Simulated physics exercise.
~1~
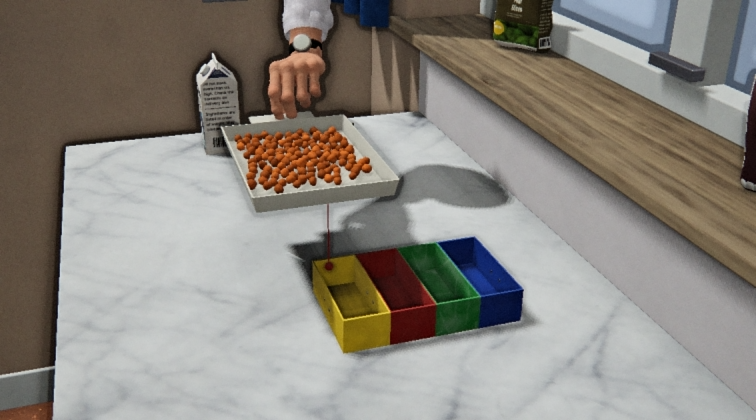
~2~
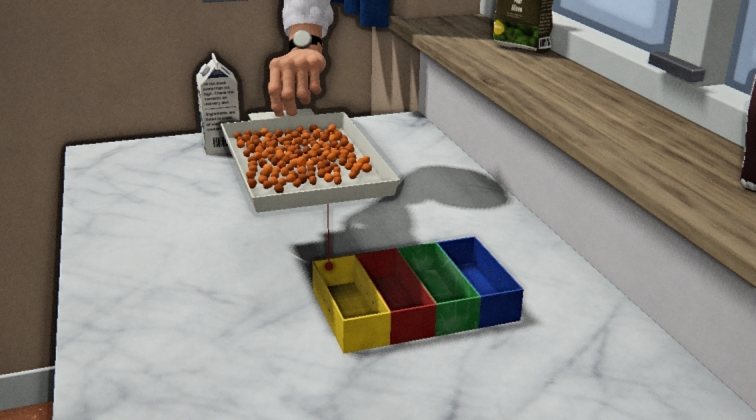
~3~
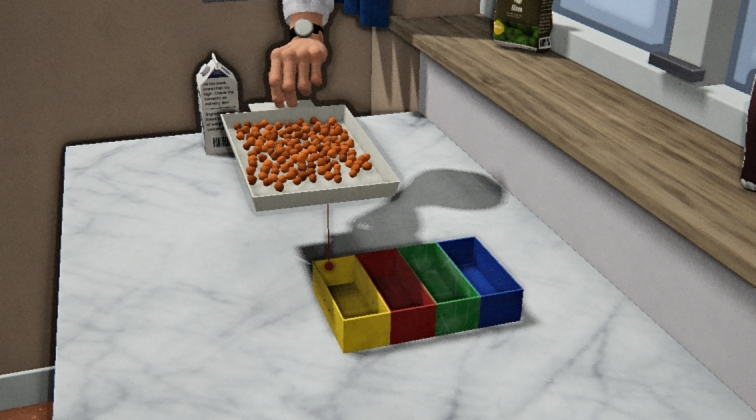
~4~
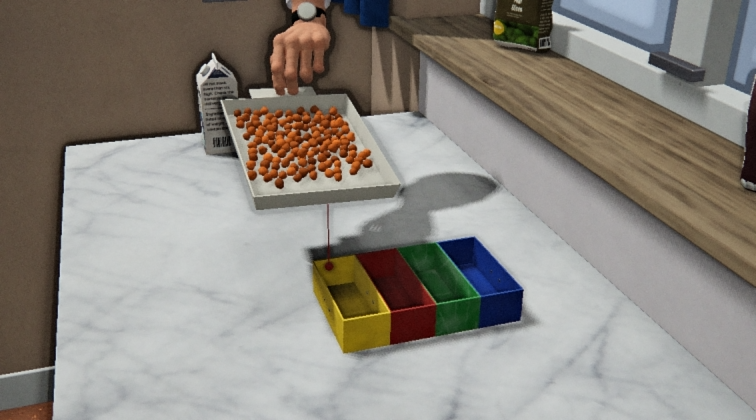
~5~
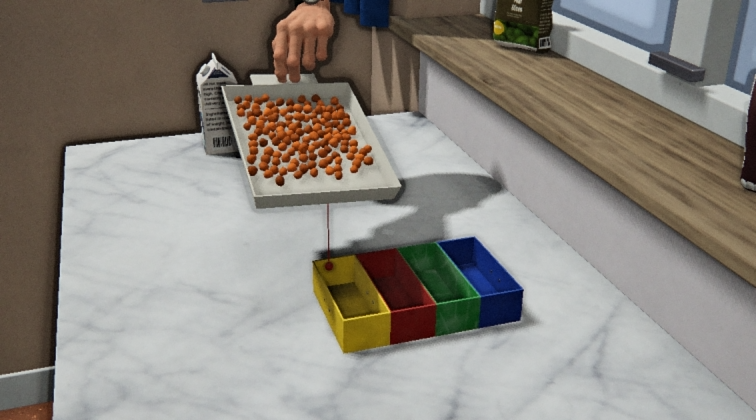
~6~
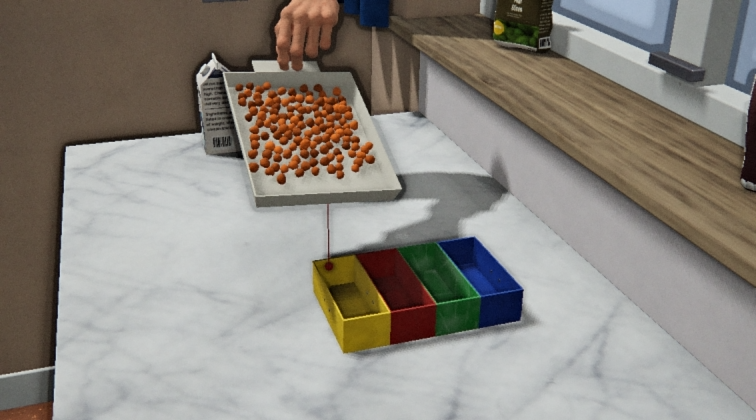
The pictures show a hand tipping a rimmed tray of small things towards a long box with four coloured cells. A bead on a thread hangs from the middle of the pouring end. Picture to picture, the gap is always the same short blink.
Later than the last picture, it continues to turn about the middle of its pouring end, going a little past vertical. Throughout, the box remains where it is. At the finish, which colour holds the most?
Red holds the most.
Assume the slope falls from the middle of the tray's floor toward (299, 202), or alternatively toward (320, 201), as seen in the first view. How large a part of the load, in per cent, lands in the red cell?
The first try yields 0 percent and the second 10 percent.
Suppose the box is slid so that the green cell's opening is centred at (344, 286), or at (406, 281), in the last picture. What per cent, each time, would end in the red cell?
Close to 10 in a hundred, then close to 30 in a hundred.
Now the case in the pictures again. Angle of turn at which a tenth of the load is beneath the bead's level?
I'd say it is tilted about 100°.
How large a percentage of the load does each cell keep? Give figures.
Final shares - yellow cell 30 percent, red cell 40 percent, green cell 0 percent, blue cell 0 percent.
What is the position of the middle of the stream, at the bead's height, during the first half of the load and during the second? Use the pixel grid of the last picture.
(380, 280) first, (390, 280) later.
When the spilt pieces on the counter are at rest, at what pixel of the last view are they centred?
Centre, final frame: Roughly (332, 381).
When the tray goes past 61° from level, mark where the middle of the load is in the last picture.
The load is centred near (347, 165).
Soon after the last picture, tray tipped steeply; nearly all on the tray; a stray few falling or outside the box.
A little later, tray tipped right over; most on the tray; a stray few in the red cell; a stray few in the yellow cell; a stray few in the green cell; a stray few in the blue cell; a small part falling or outside the box.
Later still, tray tipped past a quarter turn; about half in the red cell; about a quarter in the yellow cell; a small part in the green cell; a stray few in the blue cell; about a quarter falling or outside the box.
At rest, tray tipped past a quarter turn; about half in the red cell; about a quarter in the yellow cell; a small part in the green cell; a stray few in the blue cell; about a quarter outside the box.
